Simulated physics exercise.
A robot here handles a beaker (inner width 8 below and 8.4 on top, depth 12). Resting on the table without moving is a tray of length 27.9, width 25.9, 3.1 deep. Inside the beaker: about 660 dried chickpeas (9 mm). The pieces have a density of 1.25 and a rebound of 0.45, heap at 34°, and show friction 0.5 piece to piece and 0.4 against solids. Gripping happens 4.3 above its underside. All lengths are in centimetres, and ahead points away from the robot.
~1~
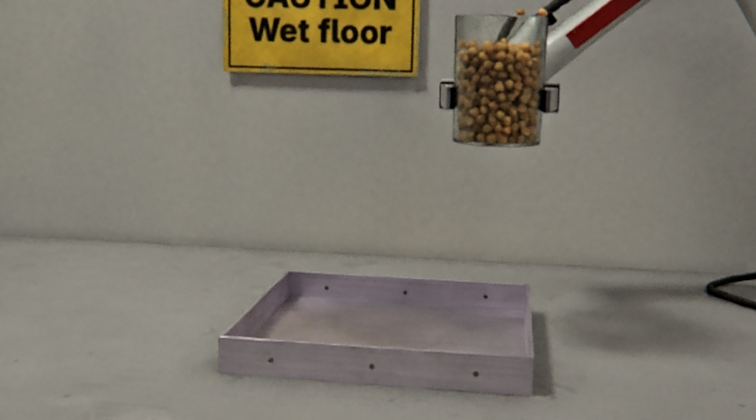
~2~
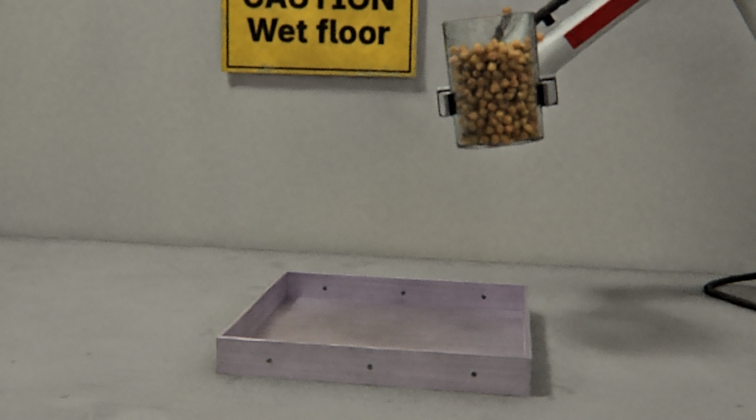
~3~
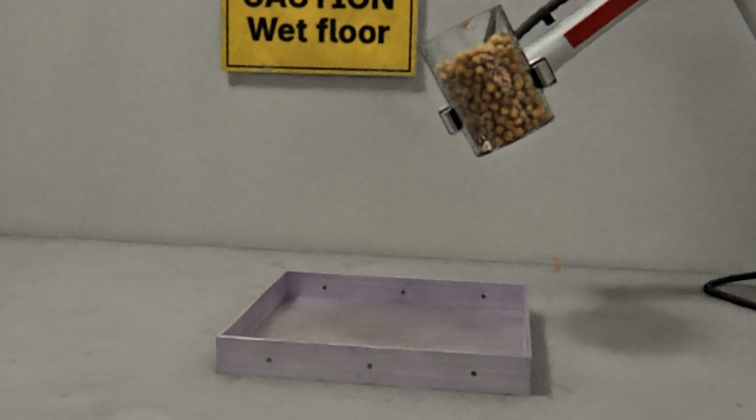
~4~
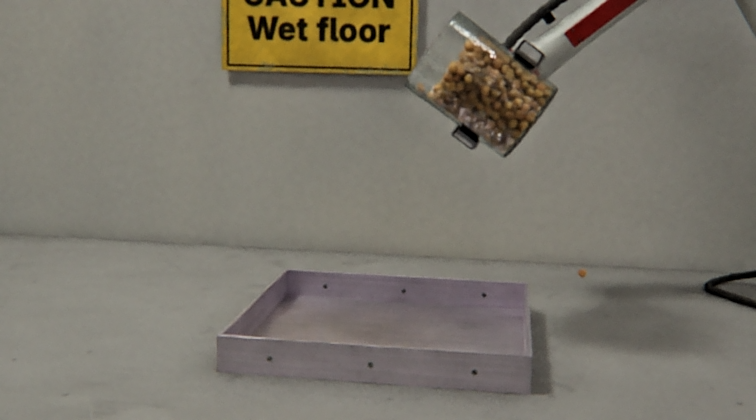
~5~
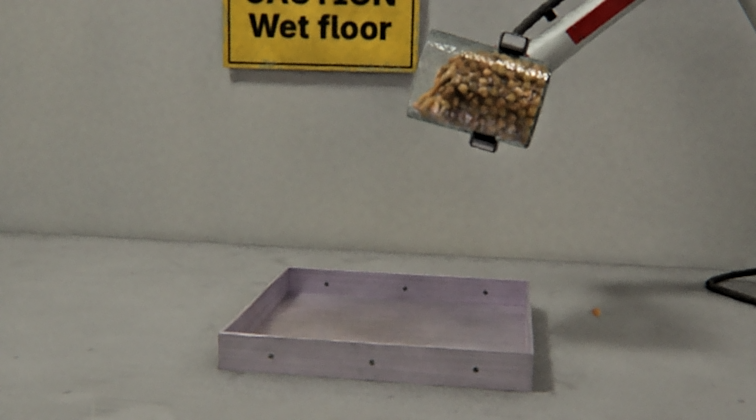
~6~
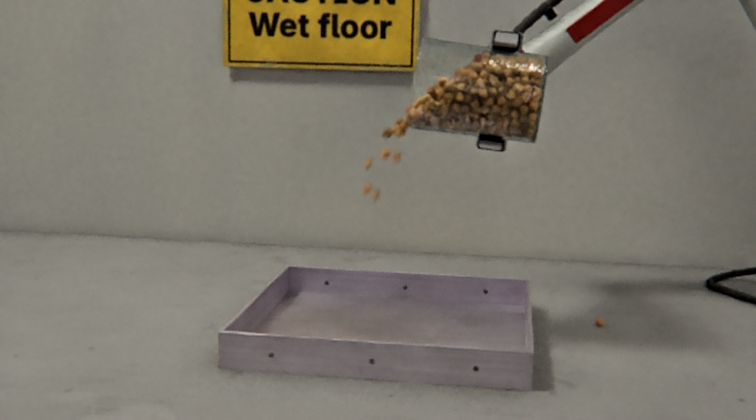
Robot arm tilting a clear beaker of dried chickpeas leftward above a lilac tray, the first few pieces dropping from its rim.
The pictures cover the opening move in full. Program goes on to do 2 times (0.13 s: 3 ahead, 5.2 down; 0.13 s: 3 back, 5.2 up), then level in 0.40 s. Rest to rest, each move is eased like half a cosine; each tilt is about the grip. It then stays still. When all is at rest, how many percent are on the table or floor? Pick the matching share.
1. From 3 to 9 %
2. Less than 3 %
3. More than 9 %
(2) Less than 3 %.
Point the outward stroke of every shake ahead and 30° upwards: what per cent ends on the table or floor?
Some 20 in a hundred.
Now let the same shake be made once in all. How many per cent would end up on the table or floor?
About 0 per cent in that case.
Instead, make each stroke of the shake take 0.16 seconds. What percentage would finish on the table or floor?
It would be some 0 %.
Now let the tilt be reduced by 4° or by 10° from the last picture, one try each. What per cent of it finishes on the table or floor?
It would be around 0 and 0 per cent.
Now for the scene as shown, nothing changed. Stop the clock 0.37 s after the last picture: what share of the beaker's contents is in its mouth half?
Some 35 percent is in that half.
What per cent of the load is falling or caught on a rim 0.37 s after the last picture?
Some 4 per cent.
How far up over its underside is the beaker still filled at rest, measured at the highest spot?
Top of the fill: Near 8.5 cm.
Then, 0.37 s after the last picture, tilted 84° forward, highest piece 23 above the table; 587 in the beaker, 41 in the tray, 1 on the table or floor, 28 in flight or on a rim.
Then, 0.74 s after the last picture, tilted 37° forward, highest piece 30 above the table; 483 in the beaker, 156 in the tray, 2 on the table or floor, 16 in flight or on a rim.
Then, 1.12 s after the last picture, level, highest piece 30 above the table; 482 in the beaker, 168 in the tray, 7 on the table or floor.
Then, 2.17 s after the last picture, level, highest piece 30 above the table; 482 in the beaker, 168 in the tray, 7 on the table or floor.
Final count, 482 in the beaker, 168 in the tray, 7 on the table or floor. That is 1 % on the table or floor.
